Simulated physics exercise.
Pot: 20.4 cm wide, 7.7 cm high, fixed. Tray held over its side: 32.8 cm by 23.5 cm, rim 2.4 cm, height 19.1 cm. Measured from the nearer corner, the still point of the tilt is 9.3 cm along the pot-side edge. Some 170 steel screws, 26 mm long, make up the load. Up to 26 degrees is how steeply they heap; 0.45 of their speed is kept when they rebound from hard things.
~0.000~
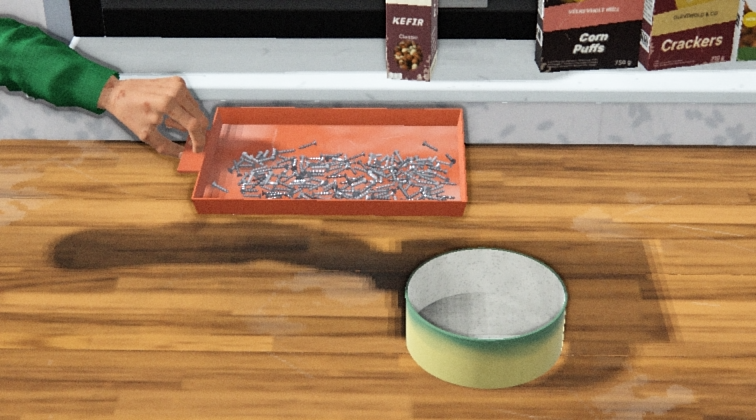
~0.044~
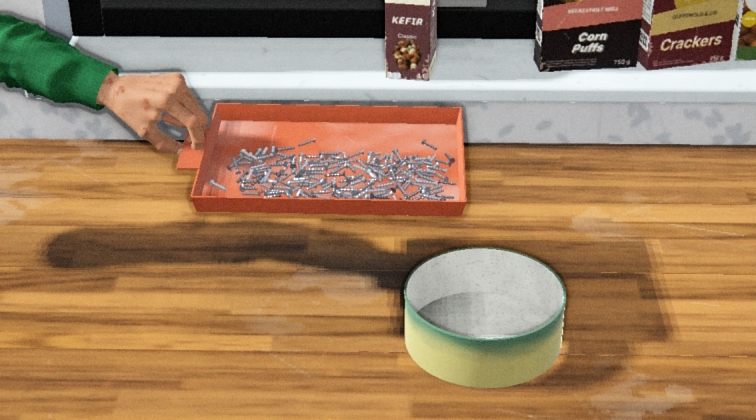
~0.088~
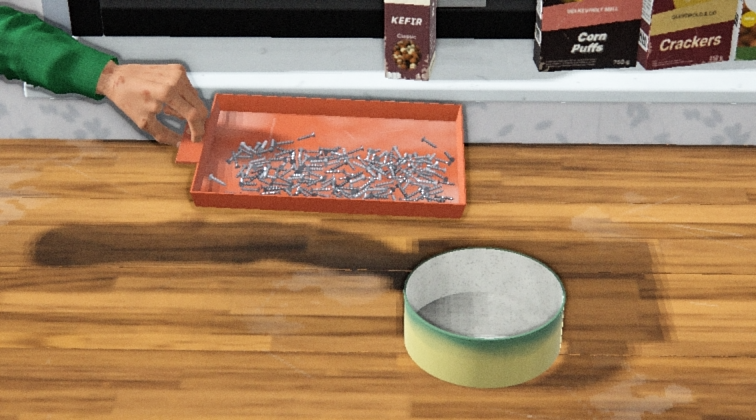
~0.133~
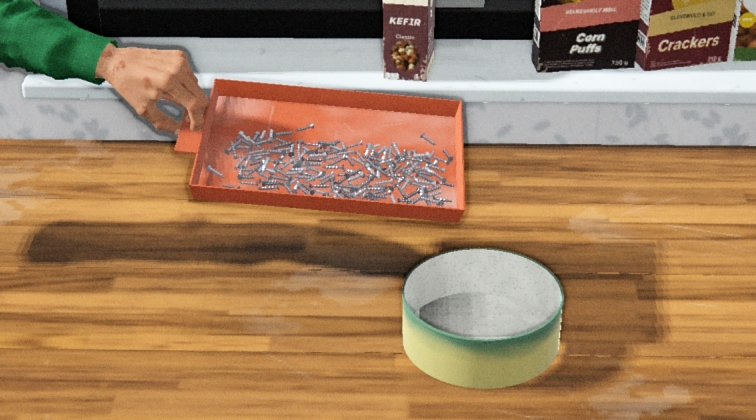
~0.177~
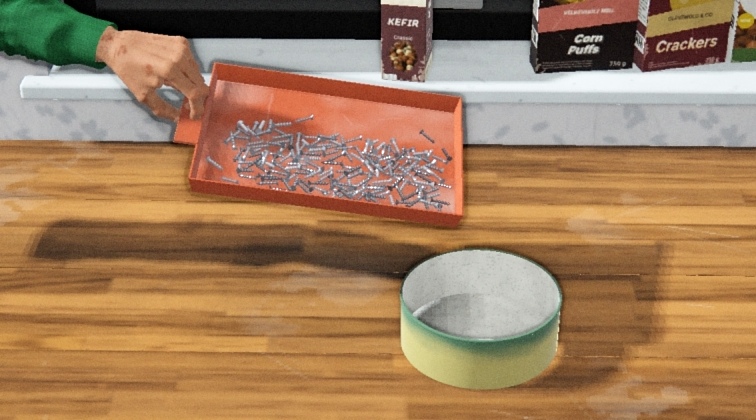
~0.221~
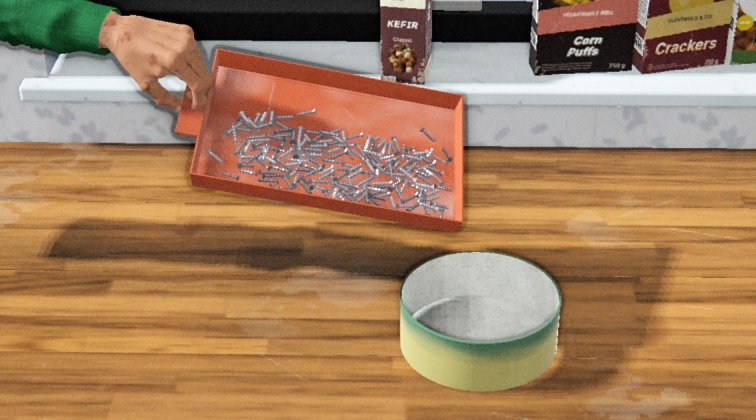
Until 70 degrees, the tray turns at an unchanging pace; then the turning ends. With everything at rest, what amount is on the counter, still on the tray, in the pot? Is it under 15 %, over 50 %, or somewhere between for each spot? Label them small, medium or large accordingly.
Counter - small, tray - medium, pot - large.
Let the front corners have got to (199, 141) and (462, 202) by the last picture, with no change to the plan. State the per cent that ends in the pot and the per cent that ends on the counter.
Pot 25 % / counter 25 %.
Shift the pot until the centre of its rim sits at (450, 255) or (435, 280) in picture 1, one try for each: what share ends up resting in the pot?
20 % and 60 %.
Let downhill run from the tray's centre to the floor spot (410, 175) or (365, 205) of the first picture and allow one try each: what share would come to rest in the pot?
About 65 and 25 per cent.
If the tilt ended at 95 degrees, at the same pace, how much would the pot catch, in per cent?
In that case some 100 per cent.
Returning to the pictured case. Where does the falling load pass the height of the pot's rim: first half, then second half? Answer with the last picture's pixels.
Near (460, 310) at first, near (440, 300) afterwards.
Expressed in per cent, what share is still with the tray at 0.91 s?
It comes to near 55 per cent.
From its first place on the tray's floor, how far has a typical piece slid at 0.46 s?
Displacement on the tray: Roughly 4 cm.
After 0.46 s, tilt 44 degrees; the tray holds 100 %, the pot 0 %.
After 0.63 s, tilt 62 degrees; the tray holds 100 %, the pot 0 %.
After 0.91 s, tilt 70 degrees; the tray holds 55 %, the pot 35 %.
In the end, at 1.8 s, counter 0 %, tray 40 %, pot 60 %.
